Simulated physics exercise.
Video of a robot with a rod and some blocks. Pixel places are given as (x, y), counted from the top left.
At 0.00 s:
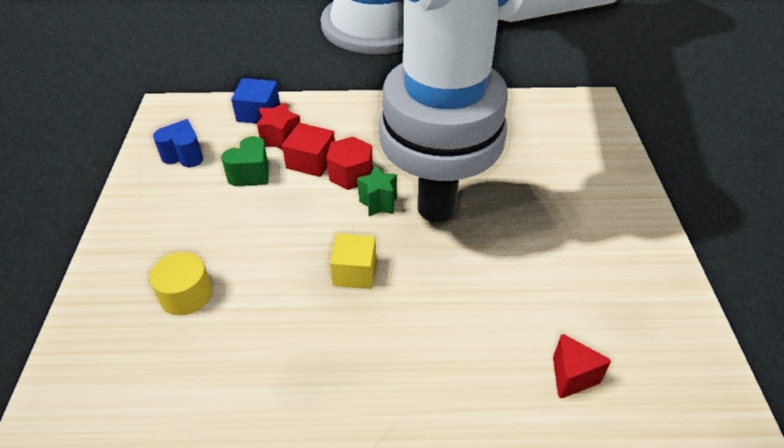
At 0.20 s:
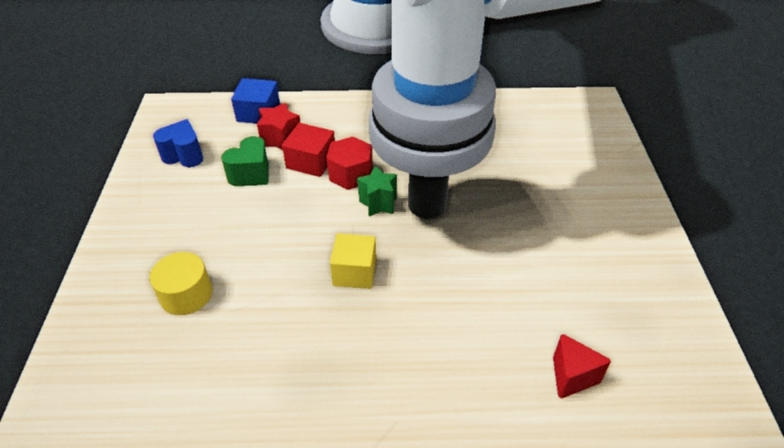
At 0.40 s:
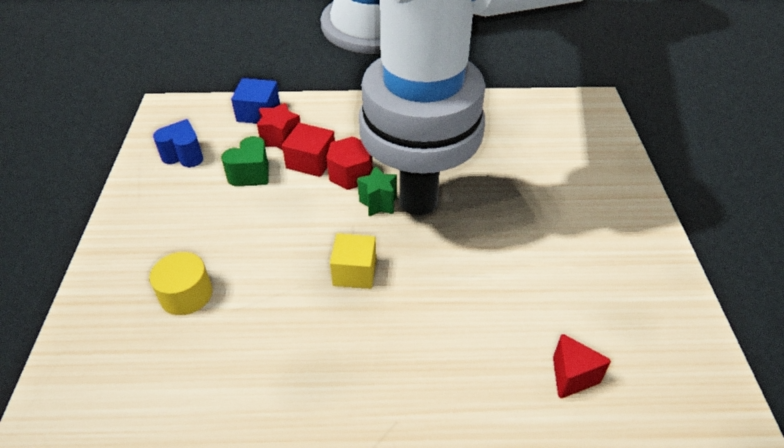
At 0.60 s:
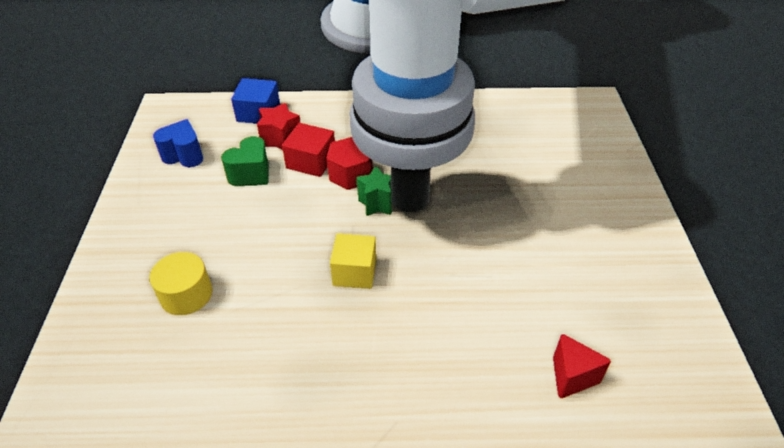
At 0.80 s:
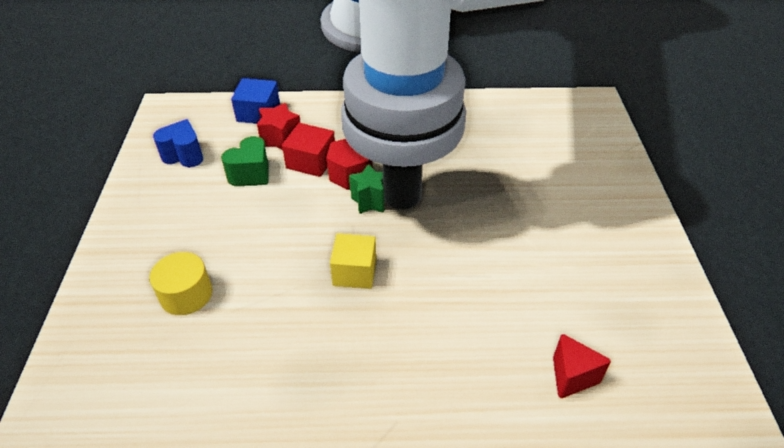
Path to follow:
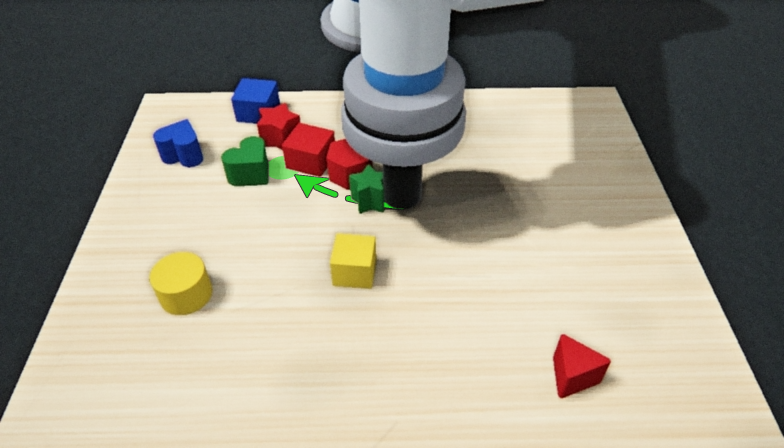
The robot arm's black rod slides left across the board and nudges the green star slightly left.
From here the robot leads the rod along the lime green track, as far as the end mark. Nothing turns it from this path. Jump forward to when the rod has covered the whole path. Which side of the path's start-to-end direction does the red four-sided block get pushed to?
Seen from start to end, it moves right.
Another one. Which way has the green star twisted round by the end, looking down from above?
Overhead view: Anti-clockwise.
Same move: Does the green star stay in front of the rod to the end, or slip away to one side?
Slipped off.
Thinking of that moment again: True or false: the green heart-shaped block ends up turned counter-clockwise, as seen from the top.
My answer: False.
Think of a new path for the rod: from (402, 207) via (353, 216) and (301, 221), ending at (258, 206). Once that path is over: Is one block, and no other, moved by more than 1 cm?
Yes.
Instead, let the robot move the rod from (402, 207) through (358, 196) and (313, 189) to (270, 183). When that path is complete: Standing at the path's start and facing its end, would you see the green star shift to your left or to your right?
Taking start-to-end as forward, the block's sideways shift goes to the left.
The drawn path runs from (402, 207) via (356, 200) and (315, 187), ending at (283, 167).
On the path given first. One third of the way, rod at (355, 190); red hexagonal block at (345, 148), turned 15° clockwise; green star at (321, 174).
Two thirds of the way, rod at (314, 176); red four-sided block at (302, 133); red hexagonal block at (343, 142), turned 40° clockwise; green star at (279, 164), turned 15° anticlockwise.
At the end, rod at (281, 157); green heart-shaped block at (227, 150), turned 30° clockwise; red four-sided block at (304, 124); red hexagonal block at (343, 142), turned 40° clockwise; green star at (258, 162), turned 70° anticlockwise.
